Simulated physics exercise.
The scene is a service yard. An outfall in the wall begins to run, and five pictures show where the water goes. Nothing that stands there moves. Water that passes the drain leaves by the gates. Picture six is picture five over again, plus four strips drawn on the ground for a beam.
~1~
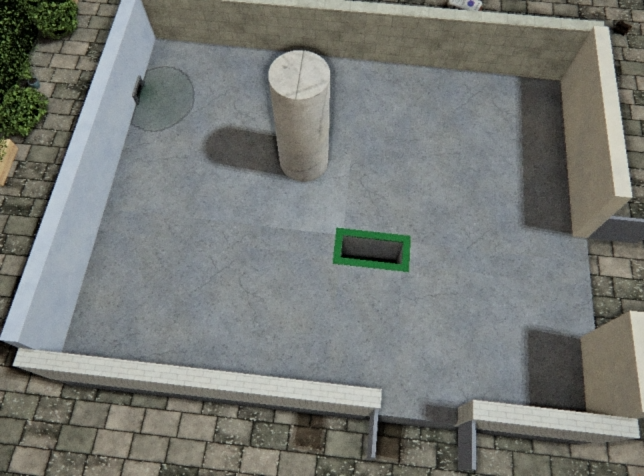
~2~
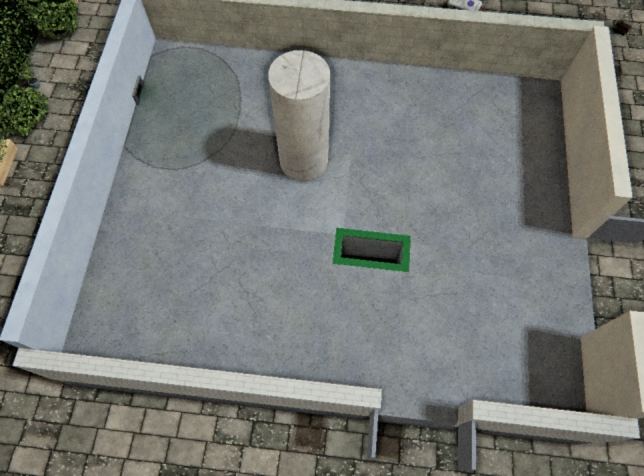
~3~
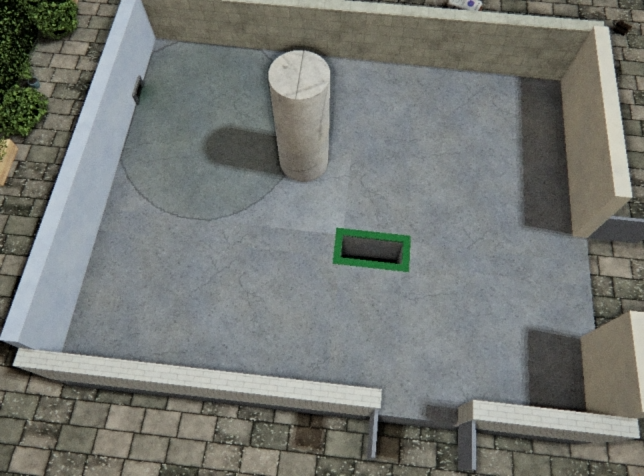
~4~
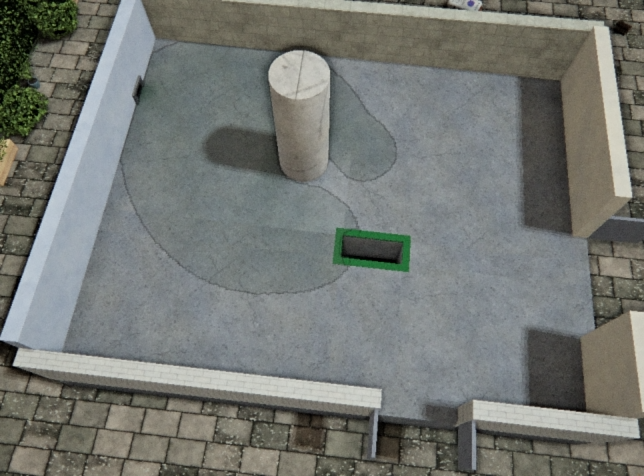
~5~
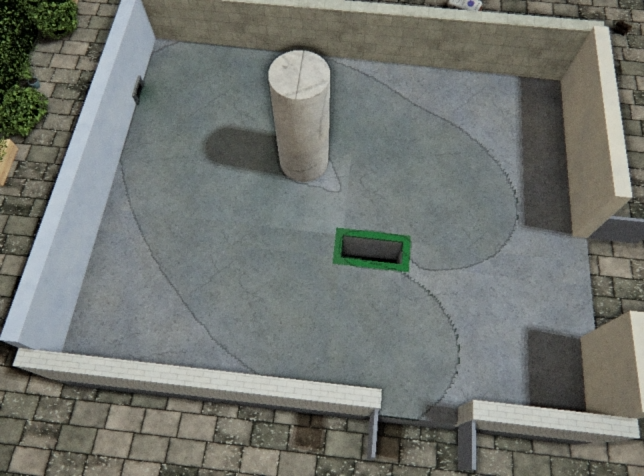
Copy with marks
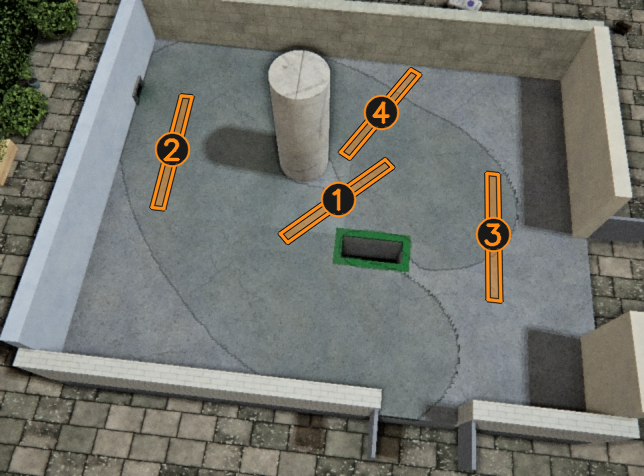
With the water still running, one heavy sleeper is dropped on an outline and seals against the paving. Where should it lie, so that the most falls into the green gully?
Go for 4.
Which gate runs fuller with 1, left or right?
The right one.
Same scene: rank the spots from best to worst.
4, 3, 2, 1.
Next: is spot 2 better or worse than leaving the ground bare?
It is worse.
On the marked copy, 1 from (284, 238) to (388, 163); 2 from (157, 208) to (186, 96); 3 from (494, 300) to (492, 173); 4 from (345, 155) to (415, 72).
Choosing 1, next to none of the stream runs into the green gully, about 98 % out by the gates.
Choosing 2, about 6 % of the stream runs into the green gully, about 93 % out by the gates.
Choosing 3, about 15 % of the stream runs into the green gully, about 85 % out by the gates.
Choosing 4, about 30 % of the stream runs into the green gully, about 66 % out by the gates.
